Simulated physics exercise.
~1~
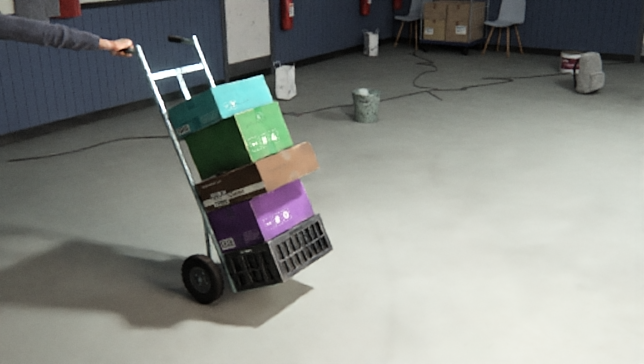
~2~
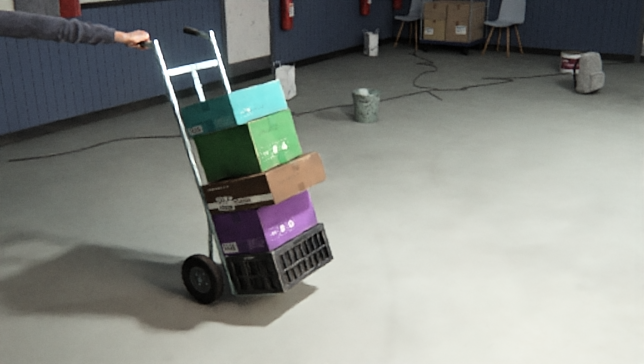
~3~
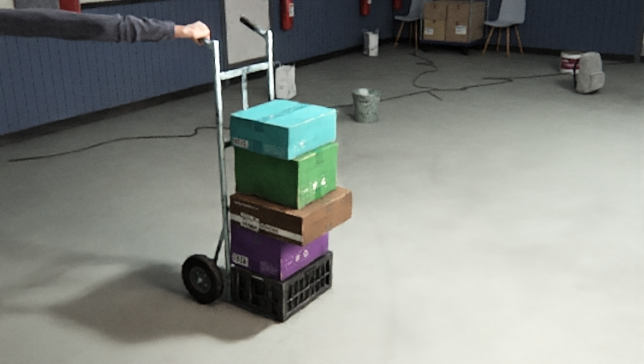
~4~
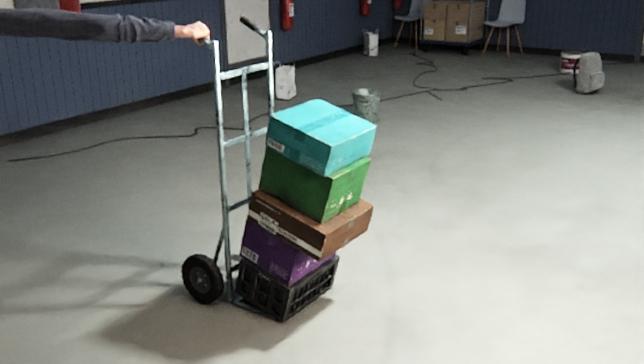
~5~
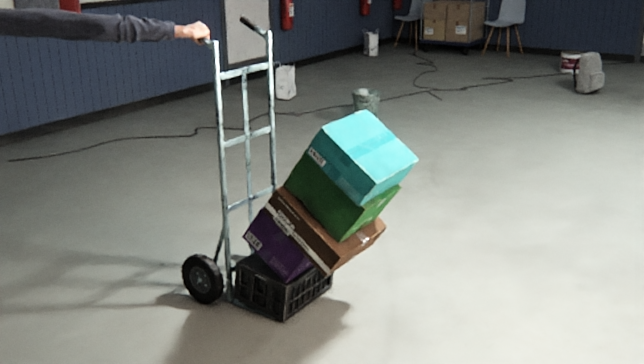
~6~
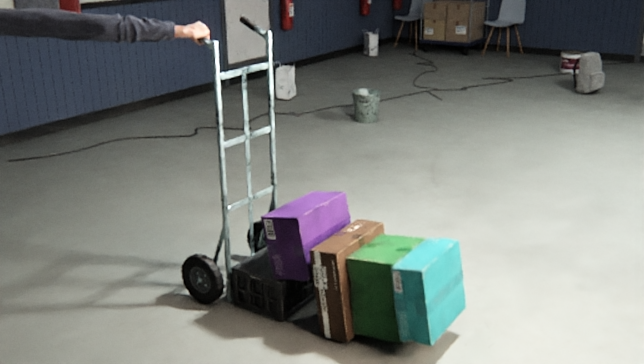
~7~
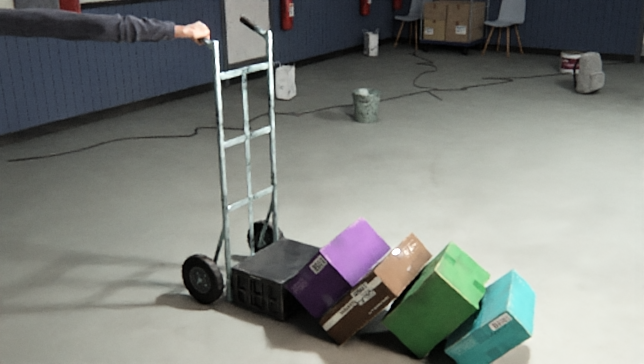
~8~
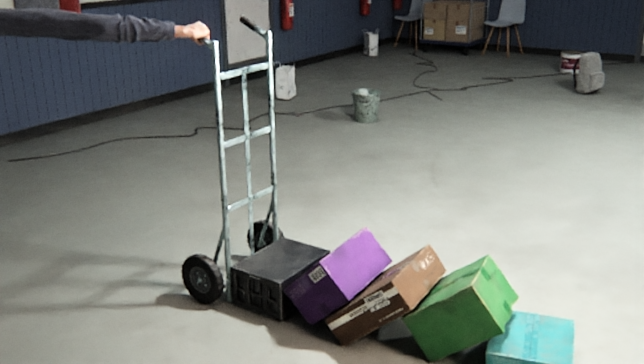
An outstretched arm at the upper left grips a metal sack truck in a grey-floored room with blue walls, seen from slightly above. Leaning back on its wheels, the truck carries a black crate with purple, brown, green and turquoise boxes stacked on top, while a bucket and chairs stand behind. The arm swings the truck upright until its base meets the floor. The boxes above the crate tip forward to the right, topple over together and tumble down. They end in a slanting row on the floor, turquoise farthest right, with the crate still at the truck's foot.
